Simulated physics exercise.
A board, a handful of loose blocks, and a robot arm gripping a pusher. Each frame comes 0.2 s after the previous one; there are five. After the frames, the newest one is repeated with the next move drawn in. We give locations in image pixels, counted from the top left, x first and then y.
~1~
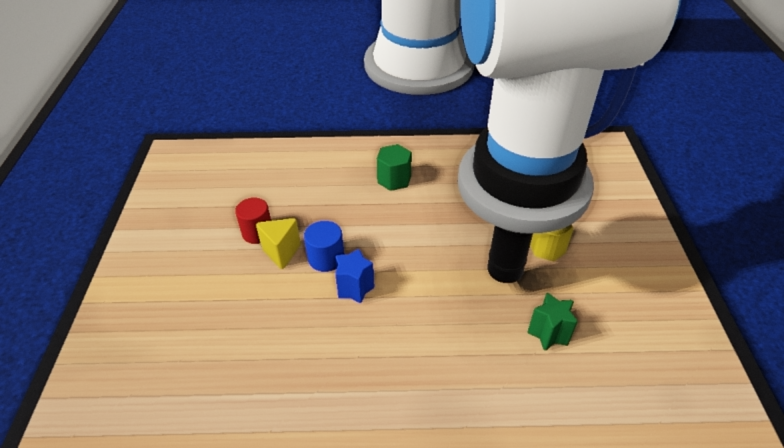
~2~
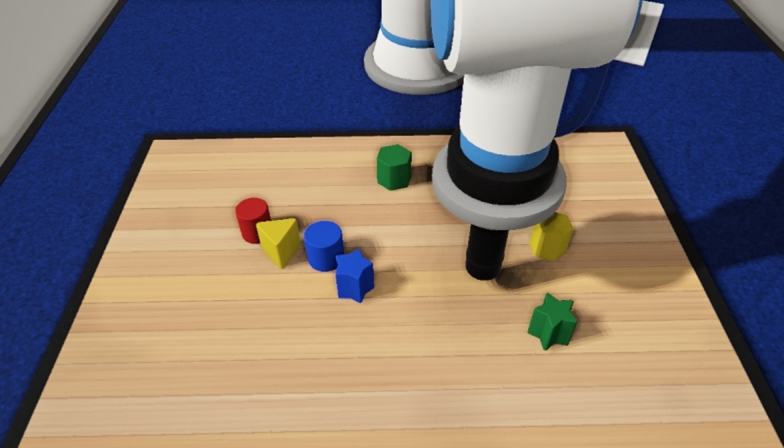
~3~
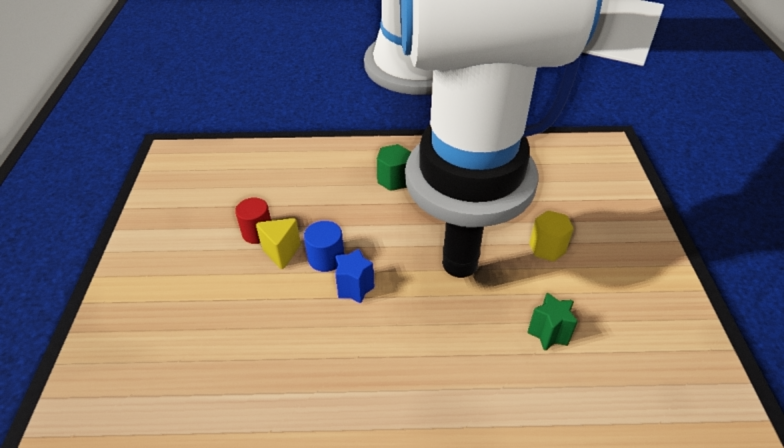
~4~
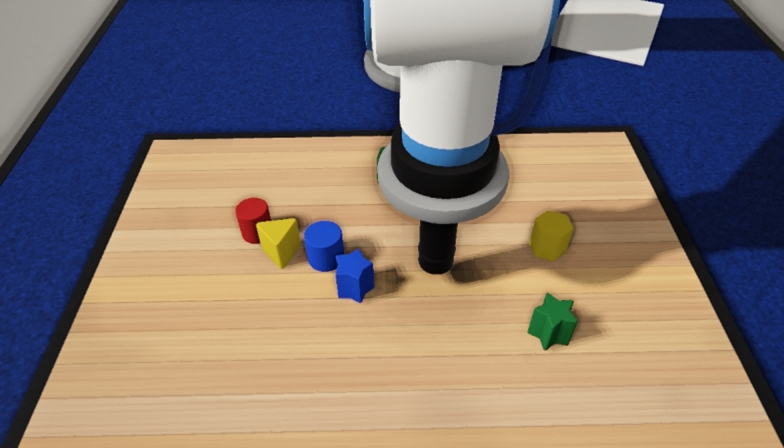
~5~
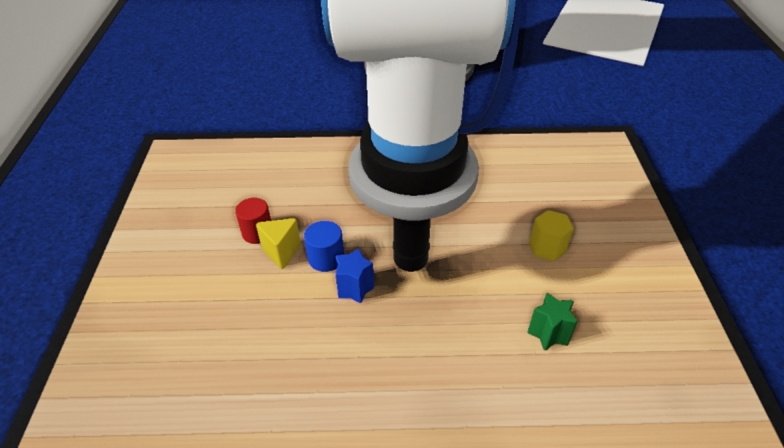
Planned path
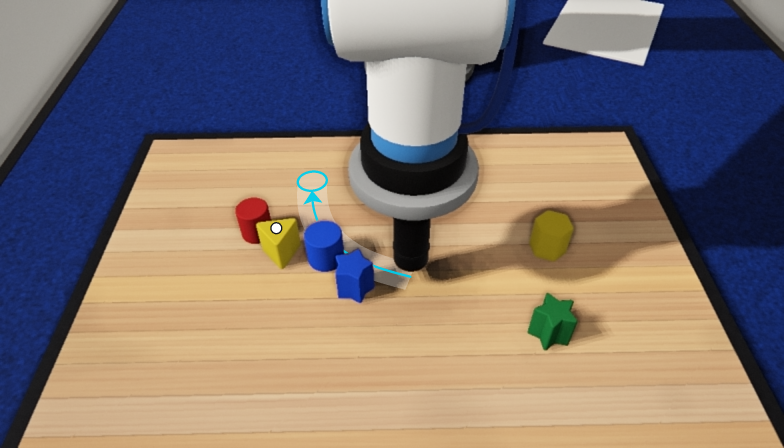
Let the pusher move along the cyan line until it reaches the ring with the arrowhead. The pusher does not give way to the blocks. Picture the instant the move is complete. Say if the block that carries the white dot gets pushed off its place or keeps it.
Somewhere new.
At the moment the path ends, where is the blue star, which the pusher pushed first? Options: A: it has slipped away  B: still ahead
The answer is A.
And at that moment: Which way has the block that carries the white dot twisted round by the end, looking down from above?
From above, the block that carries the white dot will be seen to turn anti-clockwise.
Drawn move, from (410, 277) through (352, 256) and (317, 220) to (312, 181); the dot is on the yellow triangular block.
One third of the way, pusher (349, 238); blue round block (312, 231); blue star (348, 260), turned 30° anticlockwise.
Two thirds of the way, pusher (315, 203); yellow triangular block (254, 229), turned 30° anticlockwise; blue round block (287, 214); blue star (348, 260), turned 30° anticlockwise.
At the end, pusher (310, 164); red round block still; yellow triangular block (255, 228), turned 30° anticlockwise; blue round block (287, 214); blue star (348, 260), turned 30° anticlockwise.
